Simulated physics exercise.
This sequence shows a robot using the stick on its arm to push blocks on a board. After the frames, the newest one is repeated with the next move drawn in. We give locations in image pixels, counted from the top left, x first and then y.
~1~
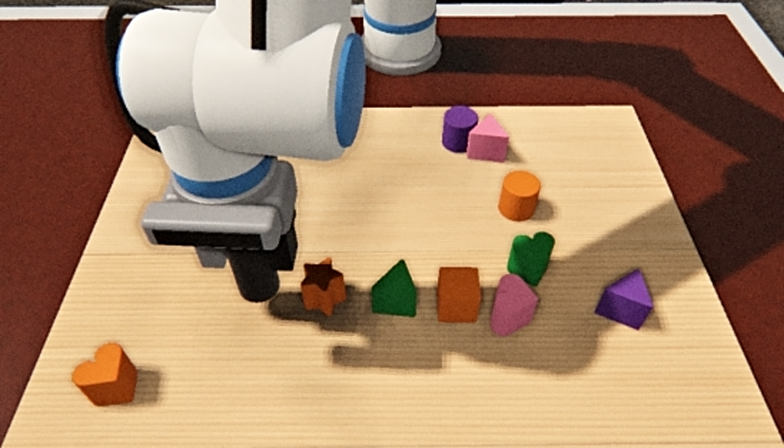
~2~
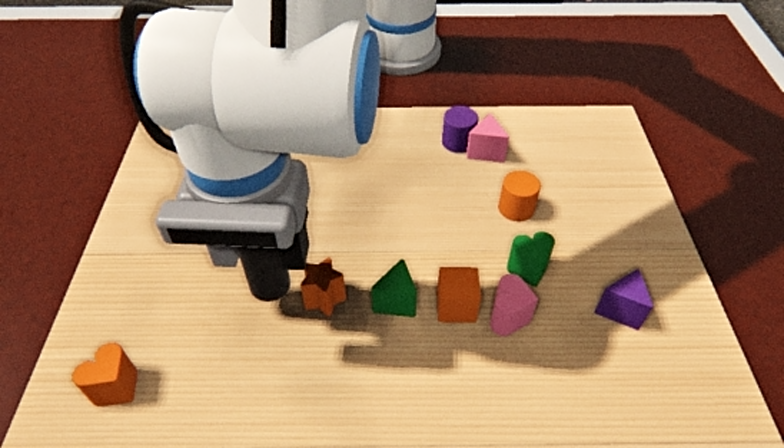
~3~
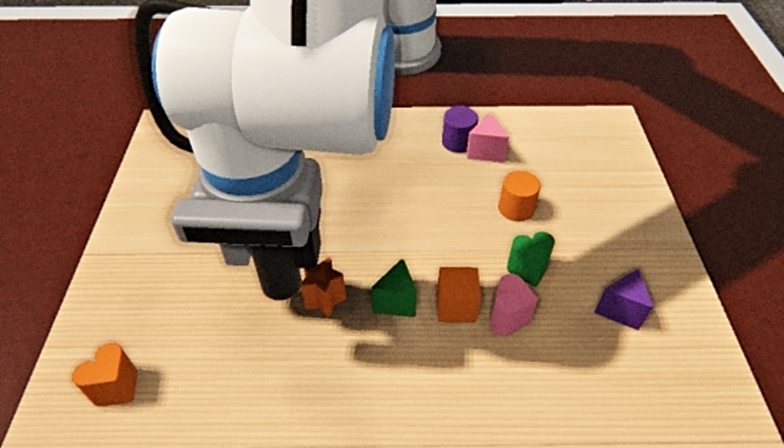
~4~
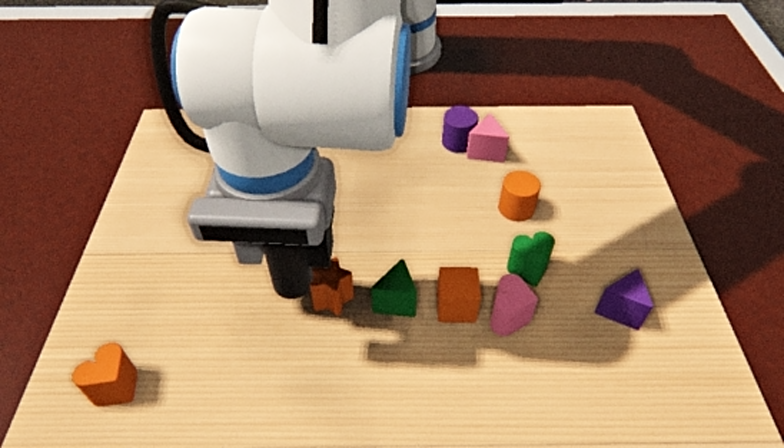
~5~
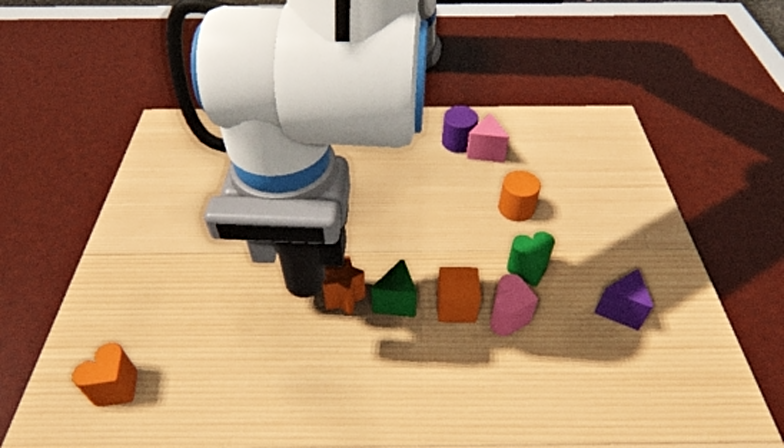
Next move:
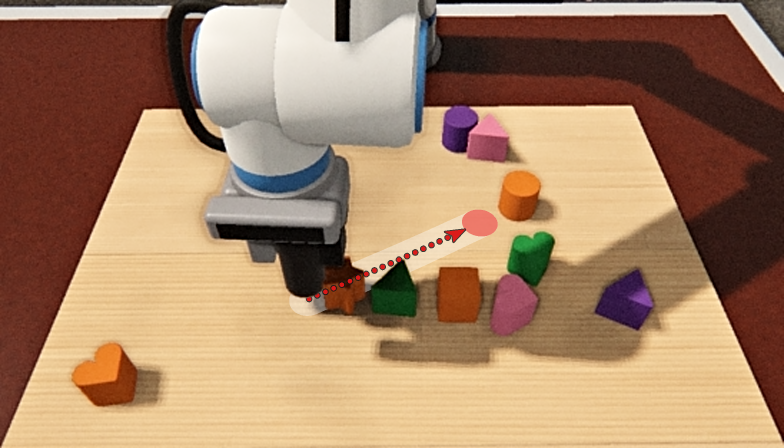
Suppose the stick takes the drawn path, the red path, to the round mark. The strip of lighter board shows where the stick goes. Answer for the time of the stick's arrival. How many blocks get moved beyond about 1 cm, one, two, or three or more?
I think two will be displaced.
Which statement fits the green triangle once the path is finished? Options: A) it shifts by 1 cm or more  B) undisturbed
A (it shifts by 1 cm or more)
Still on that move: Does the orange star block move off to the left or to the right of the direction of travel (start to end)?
The answer is right.
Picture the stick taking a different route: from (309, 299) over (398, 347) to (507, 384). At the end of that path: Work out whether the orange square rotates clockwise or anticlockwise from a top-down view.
Short answer: Clockwise.
The line goes straight from (309, 299) to (480, 223).
On the path given first. One third of the way, stick (370, 254); orange star block (401, 261), turned 35° clockwise; green triangle (420, 283), turned 25° clockwise.
Two thirds of the way, stick (429, 229); orange star block (426, 255), turned 80° clockwise; green triangle (425, 286), turned 35° clockwise; orange square (465, 284).
At the end, stick (483, 205); orange star block (426, 255), turned 80° clockwise; green triangle (425, 286), turned 35° clockwise; orange square (465, 284); orange round block unmoved.
